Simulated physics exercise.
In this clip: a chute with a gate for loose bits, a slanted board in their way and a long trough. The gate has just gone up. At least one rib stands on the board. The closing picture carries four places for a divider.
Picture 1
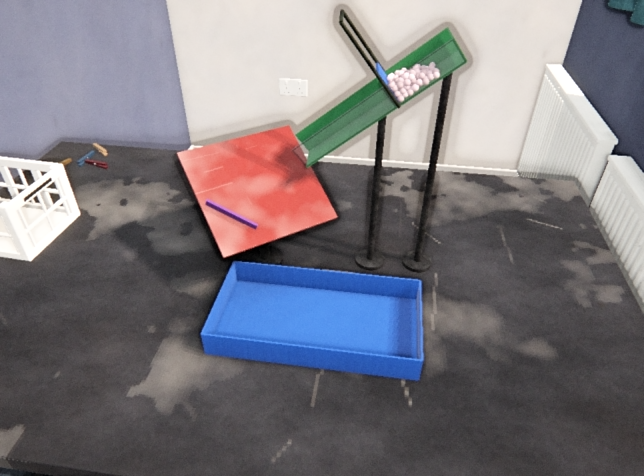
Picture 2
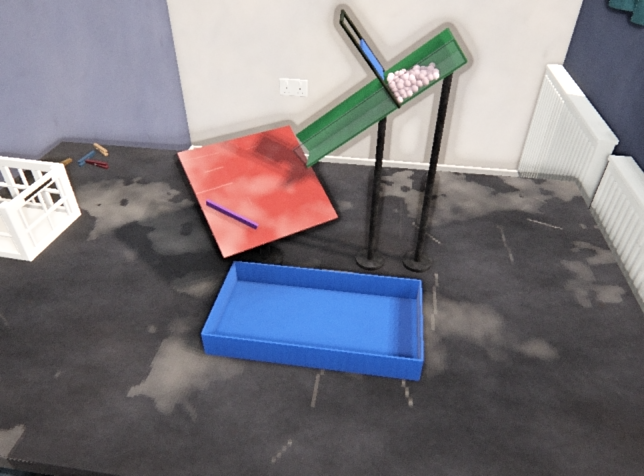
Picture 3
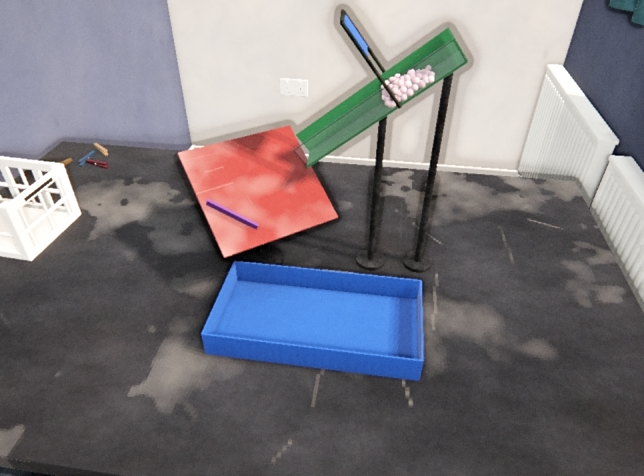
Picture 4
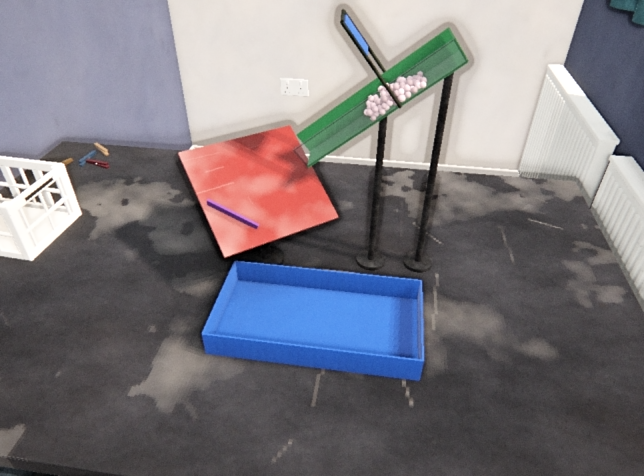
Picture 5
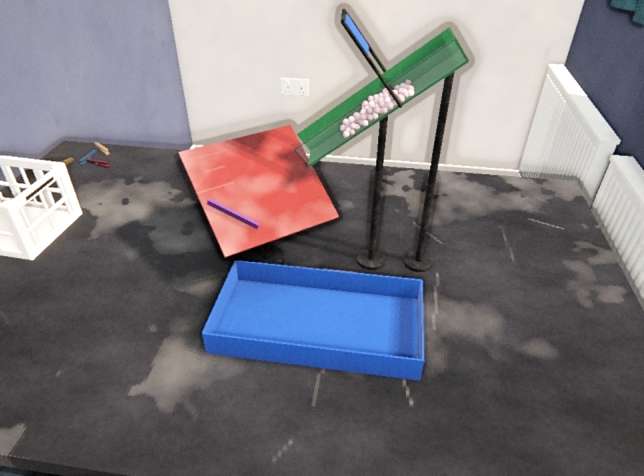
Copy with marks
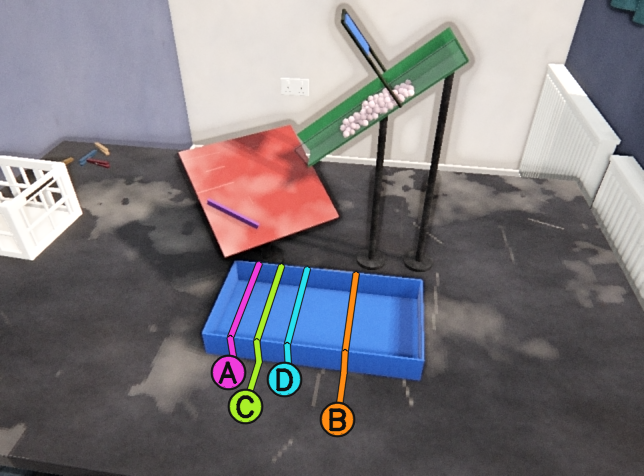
We see pale pink beads held behind a gate in a sloping green chute, above a tilted red board with a purple rib and an empty blue trough; the gate lifts, and the beads slide down leftward, spreading out.
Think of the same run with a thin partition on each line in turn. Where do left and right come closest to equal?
D beats the others.
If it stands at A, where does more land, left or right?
The right side.
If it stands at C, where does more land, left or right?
More lands on the right.
On the marked copy, line A crosses the front rim at (230, 337); line B crosses the front rim at (345, 351); line C crosses the front rim at (257, 340); line D crosses the front rim at (287, 344).
Choosing A, of what is caught, only a few on the left of the divider, all but a few on the right.
Choosing B, of what is caught, all but a few on the left of the divider, only a few on the right.
Choosing C, of what is caught, a small share on the left of the divider, all but a few on the right.
Choosing D, of what is caught, close to half on the left of the divider, close to half on the right.
